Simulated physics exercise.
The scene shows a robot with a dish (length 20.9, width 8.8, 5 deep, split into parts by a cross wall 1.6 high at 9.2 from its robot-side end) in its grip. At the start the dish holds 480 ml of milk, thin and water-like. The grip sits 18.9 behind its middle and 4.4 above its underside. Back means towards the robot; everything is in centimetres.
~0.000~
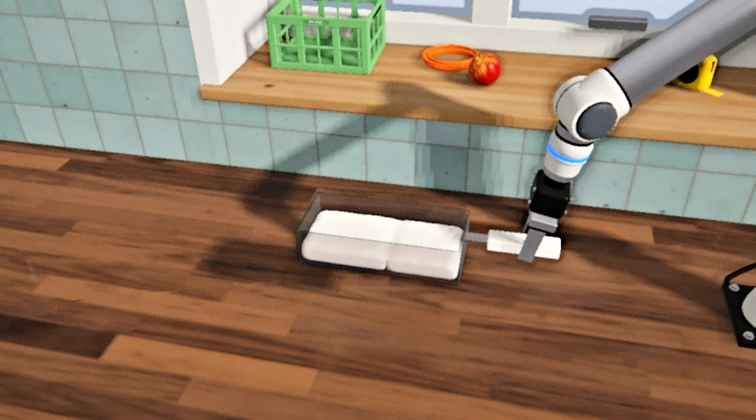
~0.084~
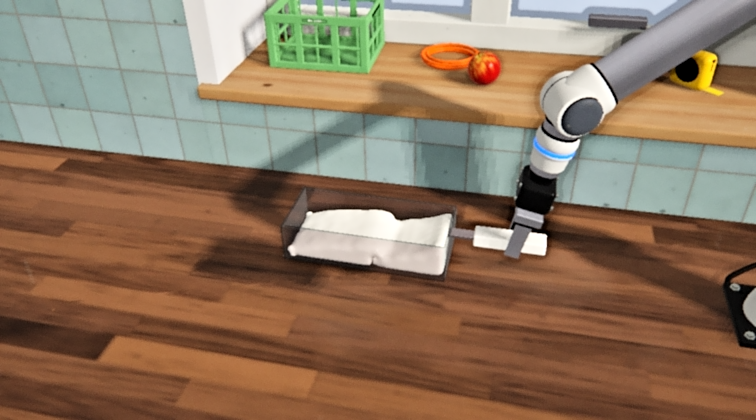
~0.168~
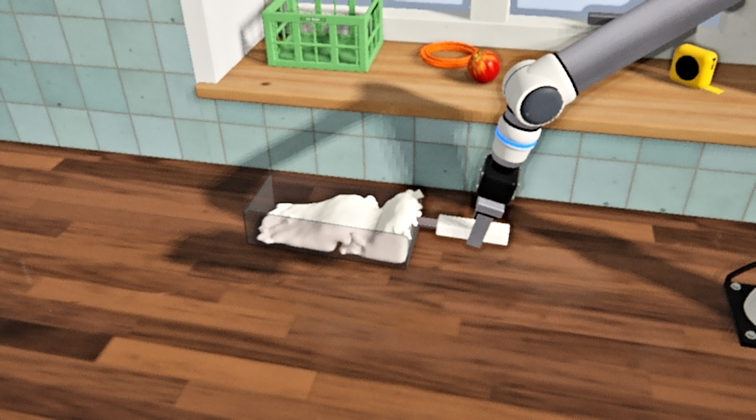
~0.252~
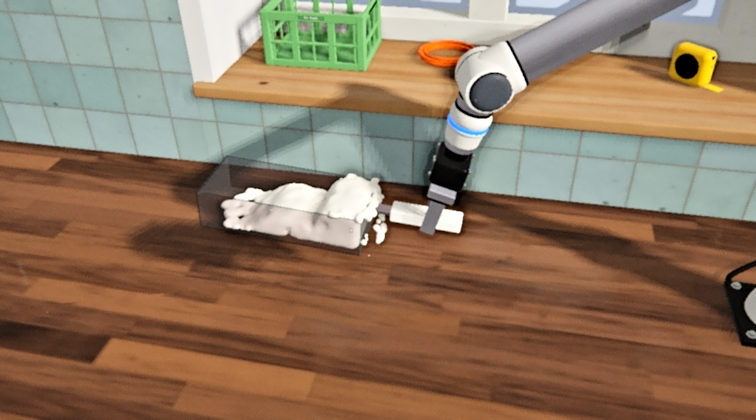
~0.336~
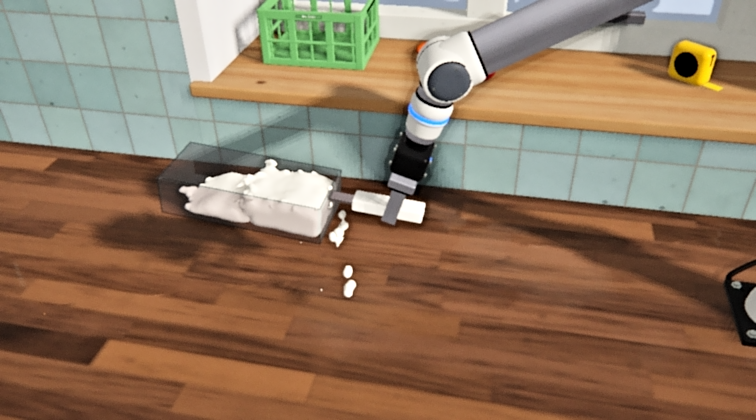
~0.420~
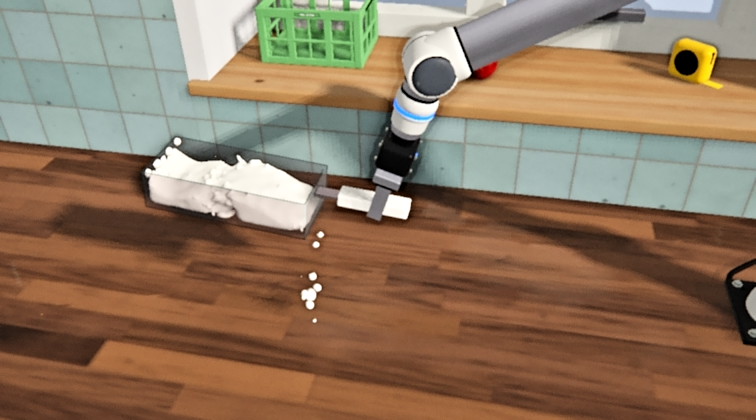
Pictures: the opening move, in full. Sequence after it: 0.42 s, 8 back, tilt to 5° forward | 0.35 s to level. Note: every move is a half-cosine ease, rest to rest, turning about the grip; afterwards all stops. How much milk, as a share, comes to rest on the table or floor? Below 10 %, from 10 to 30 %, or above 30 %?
From 10 to 30 %.
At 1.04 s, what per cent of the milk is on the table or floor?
The share is close to 16 percent.
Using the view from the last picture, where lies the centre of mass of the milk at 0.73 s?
About (270, 216).
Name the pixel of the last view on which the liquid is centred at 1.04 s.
Near (308, 216).
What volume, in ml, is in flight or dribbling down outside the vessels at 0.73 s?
Roughly 60 ml.
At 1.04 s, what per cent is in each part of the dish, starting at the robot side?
45 % robot-side, 35 % far-side.
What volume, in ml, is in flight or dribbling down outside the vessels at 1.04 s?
Around 0 ml at that moment.
By 0.73 s, tilted 3° forward, liquid up to 28 above the table; 280 ml in the far-side part, 125 ml in the robot-side part, 15 ml on the table or floor, 60 ml in the air or running down outside.
By 1.04 s, tilted 2° forward, liquid up to 24 above the table; 225 ml in the robot-side part, 180 ml in the far-side part, 75 ml on the table or floor.
By 1.39 s, level, liquid up to 22 above the table; 235 ml in the far-side part, 170 ml in the robot-side part, 75 ml on the table or floor.
By 2.19 s, level, liquid up to 22 above the table; 225 ml in the far-side part, 180 ml in the robot-side part, 75 ml on the table or floor.
Final state, 225 ml in the far-side part, 175 ml in the robot-side part, 75 ml on the table or floor. That is 16 % on the table or floor.
